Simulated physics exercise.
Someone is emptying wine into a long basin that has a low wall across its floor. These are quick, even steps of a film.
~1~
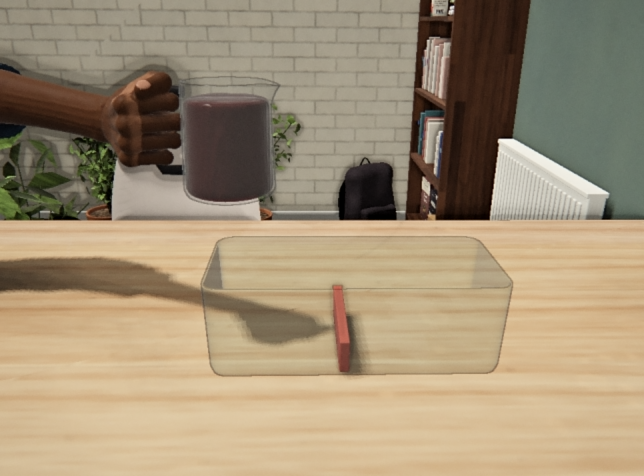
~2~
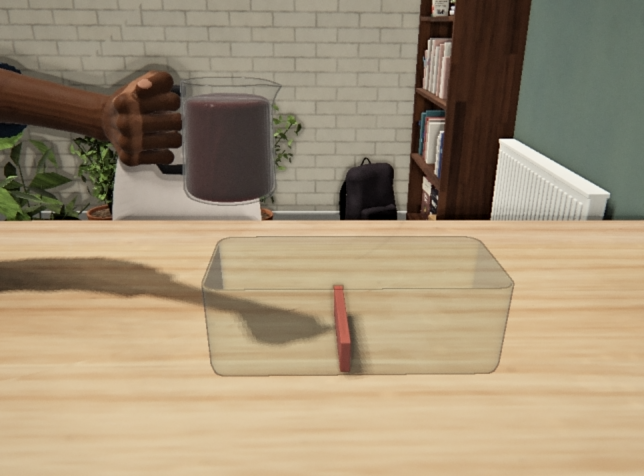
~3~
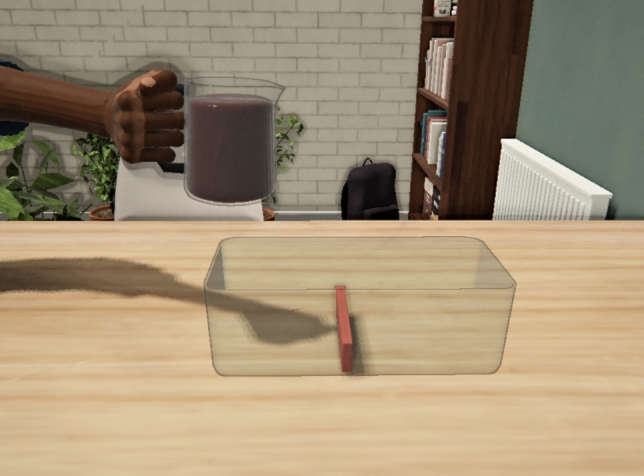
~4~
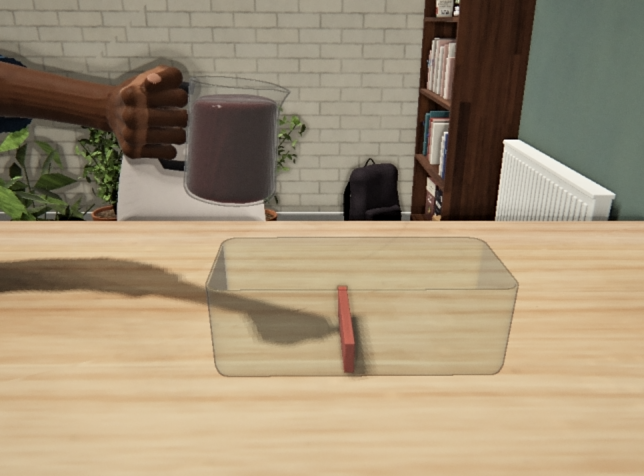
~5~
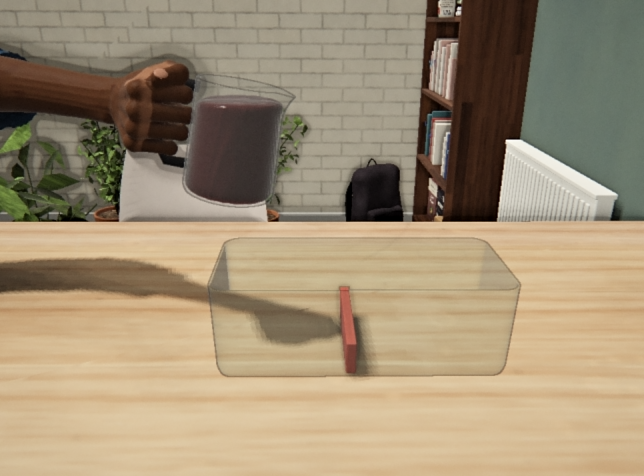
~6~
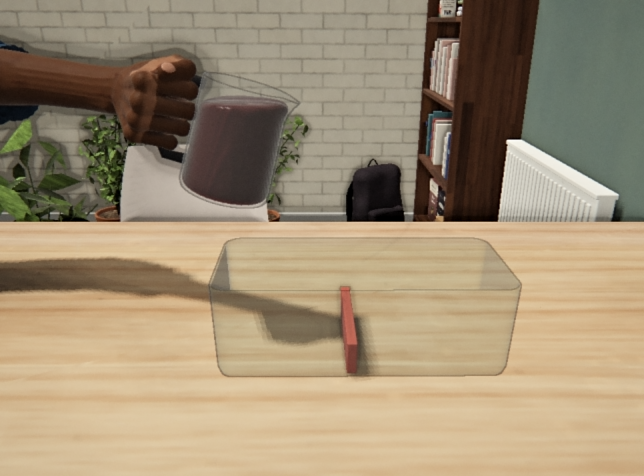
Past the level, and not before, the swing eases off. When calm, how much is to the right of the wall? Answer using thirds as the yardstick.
Over two thirds of it.
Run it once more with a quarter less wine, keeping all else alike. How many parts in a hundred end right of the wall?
It should come out close to 65 per cent.
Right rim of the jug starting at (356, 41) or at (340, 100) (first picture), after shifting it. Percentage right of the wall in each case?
90 %, then 95 %.
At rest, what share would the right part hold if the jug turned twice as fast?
Share on the right: Some 70 percent.
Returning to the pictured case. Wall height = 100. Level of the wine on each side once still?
Left about 20, right about 50.
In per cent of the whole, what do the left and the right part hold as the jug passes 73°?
Left 0 %, right 5 %.
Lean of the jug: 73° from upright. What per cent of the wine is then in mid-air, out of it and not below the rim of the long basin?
15 %.
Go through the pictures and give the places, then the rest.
In the first picture, it leans 0°; its right rim is at (280, 84); the wine meets the walls at (185, 99) and (270, 99); the long basin's rim runs from (210, 262) to (495, 261); the wall's top is at (341, 313).
In the second picture, it leans 1°; its right rim is at (281, 84); the wine meets the walls at (186, 98) and (271, 100).
In the third picture, it leans 3°; its right rim is at (285, 87); the wine meets the walls at (189, 99) and (274, 101).
In the fourth picture, it leans 6°; its right rim is at (290, 90); the wine meets the walls at (192, 100) and (279, 102).
In the fifth picture, it leans 10°; its right rim is at (296, 96); the wine meets the walls at (197, 102) and (284, 102).
In the sixth picture, it leans 15°; its right rim is at (300, 102); the wine meets the walls at (198, 109) and (290, 103).
A moment on, the jug is tipped part way and 81 per cent is still to pour, 0 is left of the wall and 3 right of it.
Next, the jug is tipped right over and 29 per cent is still to pour, 4 is left of the wall and 45 right of it.
Then the jug is tipped right over and 4 per cent is still to pour, 17 is left of the wall and 75 right of it.
Later the jug is tipped right over and 0 per cent is still to pour, 23 is left of the wall and 76 right of it.
In the end 24 per cent lies left of the wall, 75 right of it and 1 outside.
